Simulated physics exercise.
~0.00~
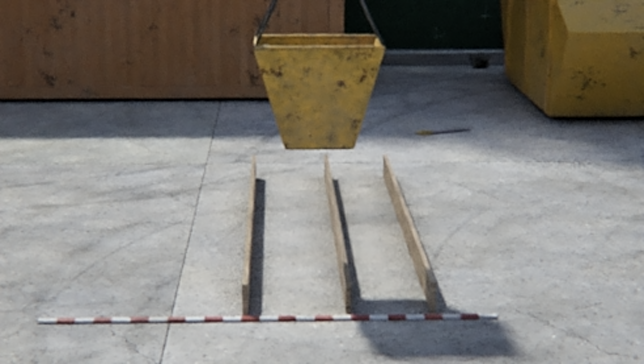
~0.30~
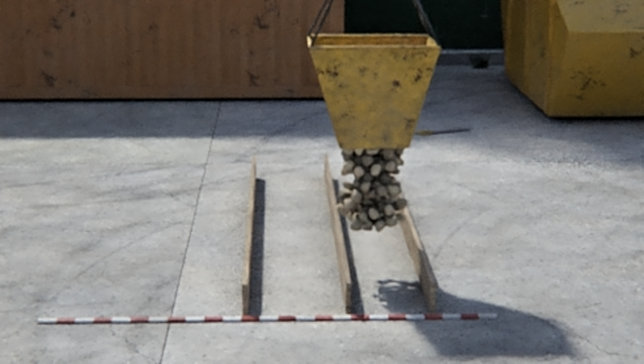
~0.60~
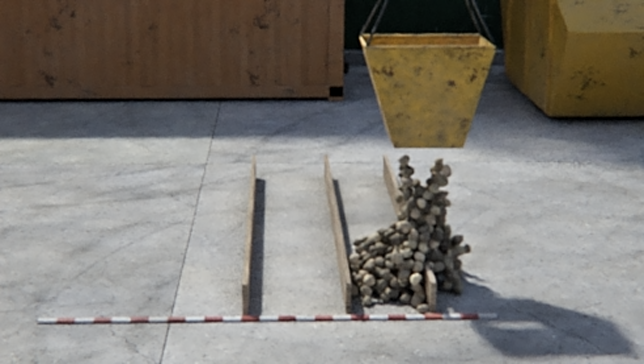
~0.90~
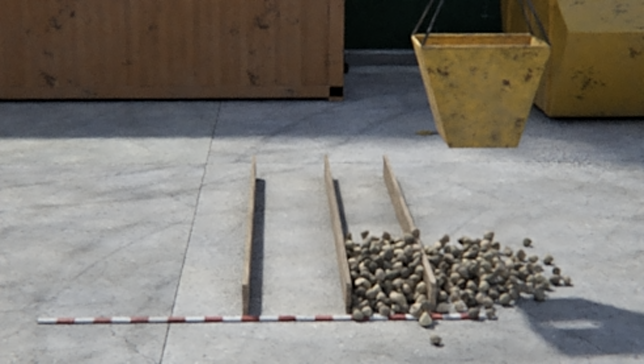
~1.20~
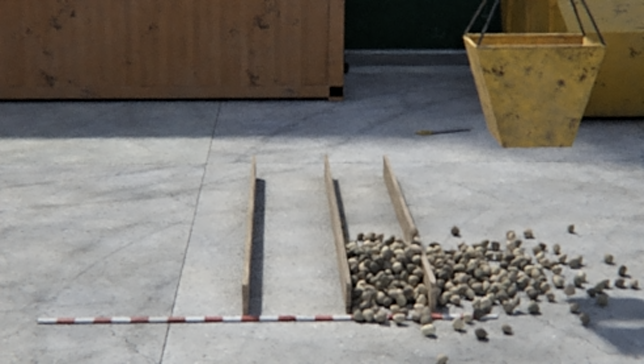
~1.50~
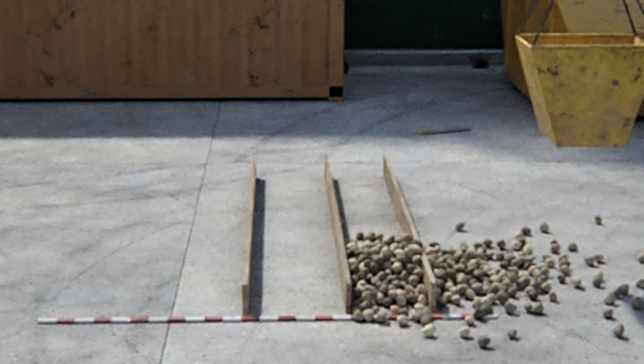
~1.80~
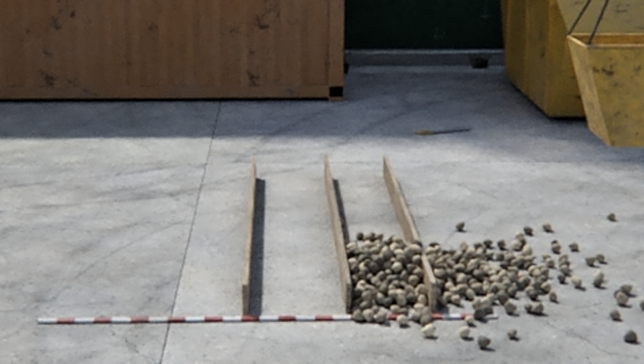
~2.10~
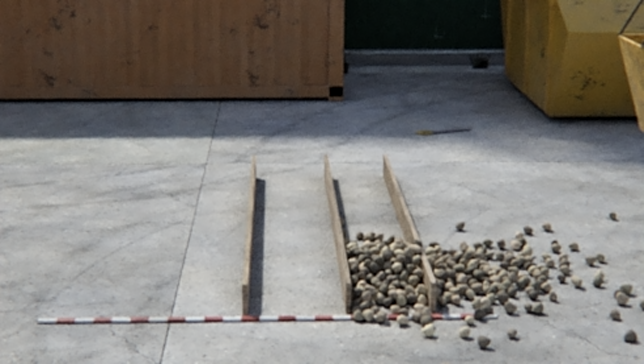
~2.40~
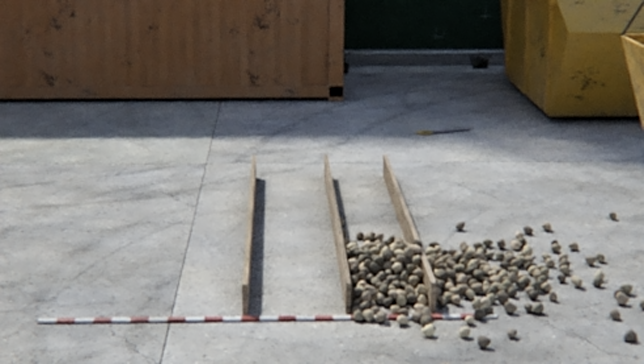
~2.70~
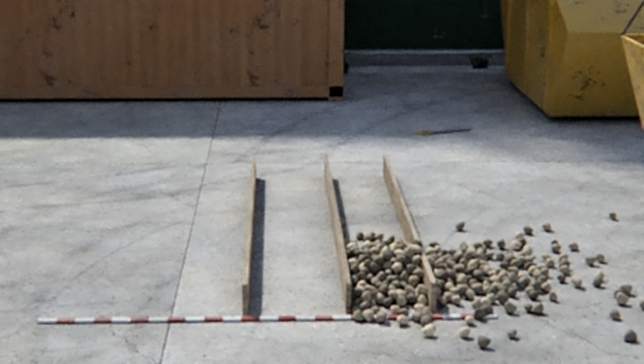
Yellow skip moving right and dropping cobbles over three boards, the stones settling in the right bay and spilling beyond it.
